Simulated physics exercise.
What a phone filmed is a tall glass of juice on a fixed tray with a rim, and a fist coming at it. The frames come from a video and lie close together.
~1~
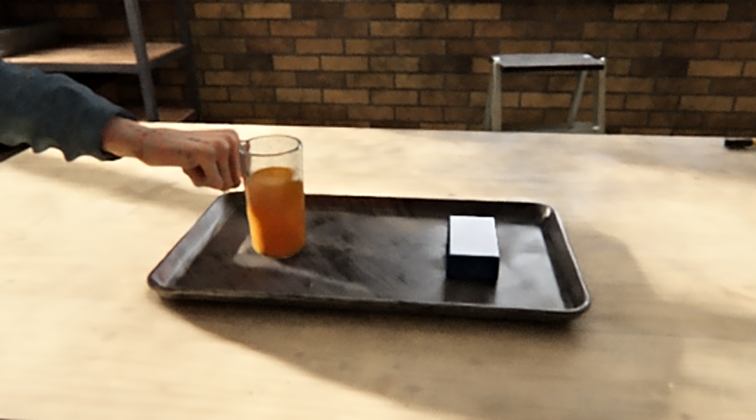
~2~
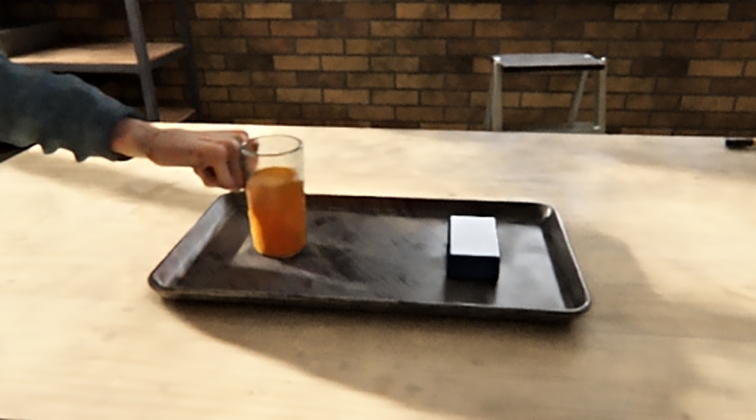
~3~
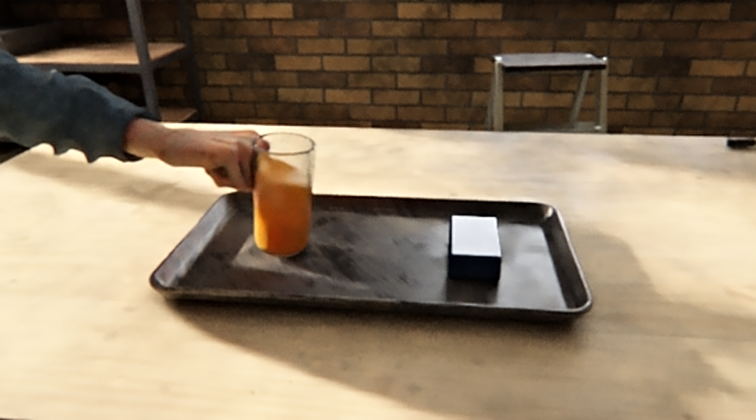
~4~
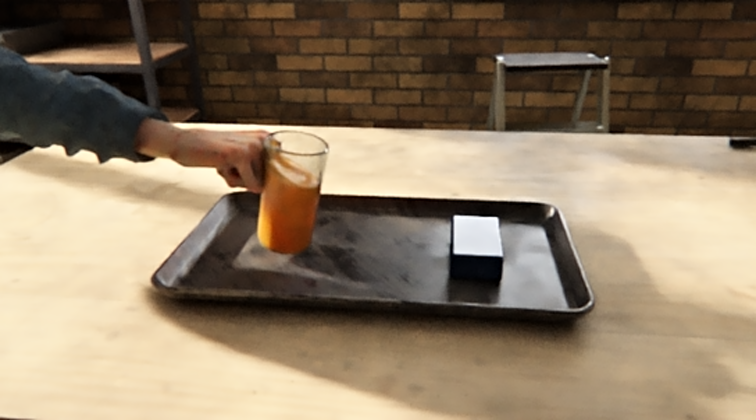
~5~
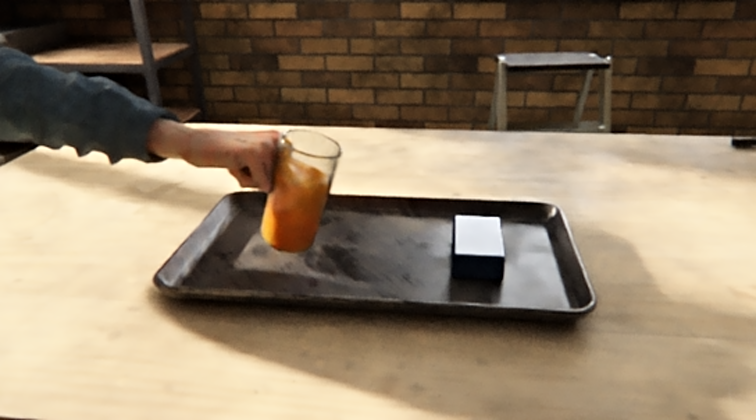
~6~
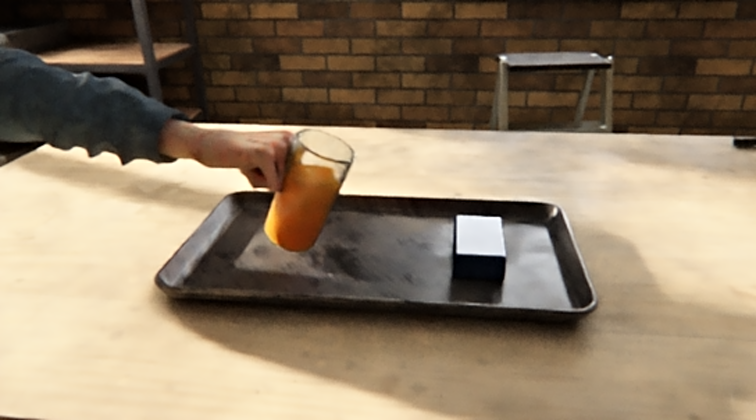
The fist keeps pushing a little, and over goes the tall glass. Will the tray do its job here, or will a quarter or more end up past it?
It does its job, with less than a quarter lost.
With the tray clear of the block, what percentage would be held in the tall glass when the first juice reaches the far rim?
About 60 percent.
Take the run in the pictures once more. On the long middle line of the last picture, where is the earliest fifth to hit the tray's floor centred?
Roughly (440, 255).
A moment on, the tall glass is falling and 100 per cent is in the glass, 0 on the tray and 0 above or beyond its rim.
Next, the tall glass lies on its side and 82 per cent is in the glass, 6 on the tray and 12 above or beyond its rim.
Then the tall glass lies on its side and 46 per cent is in the glass, 42 on the tray and 12 above or beyond its rim.
Later the tall glass lies on its side and 25 per cent is in the glass, 60 on the tray and 15 above or beyond its rim.
In the end 85 per cent is held by tray and glass, 15 is off the tray.
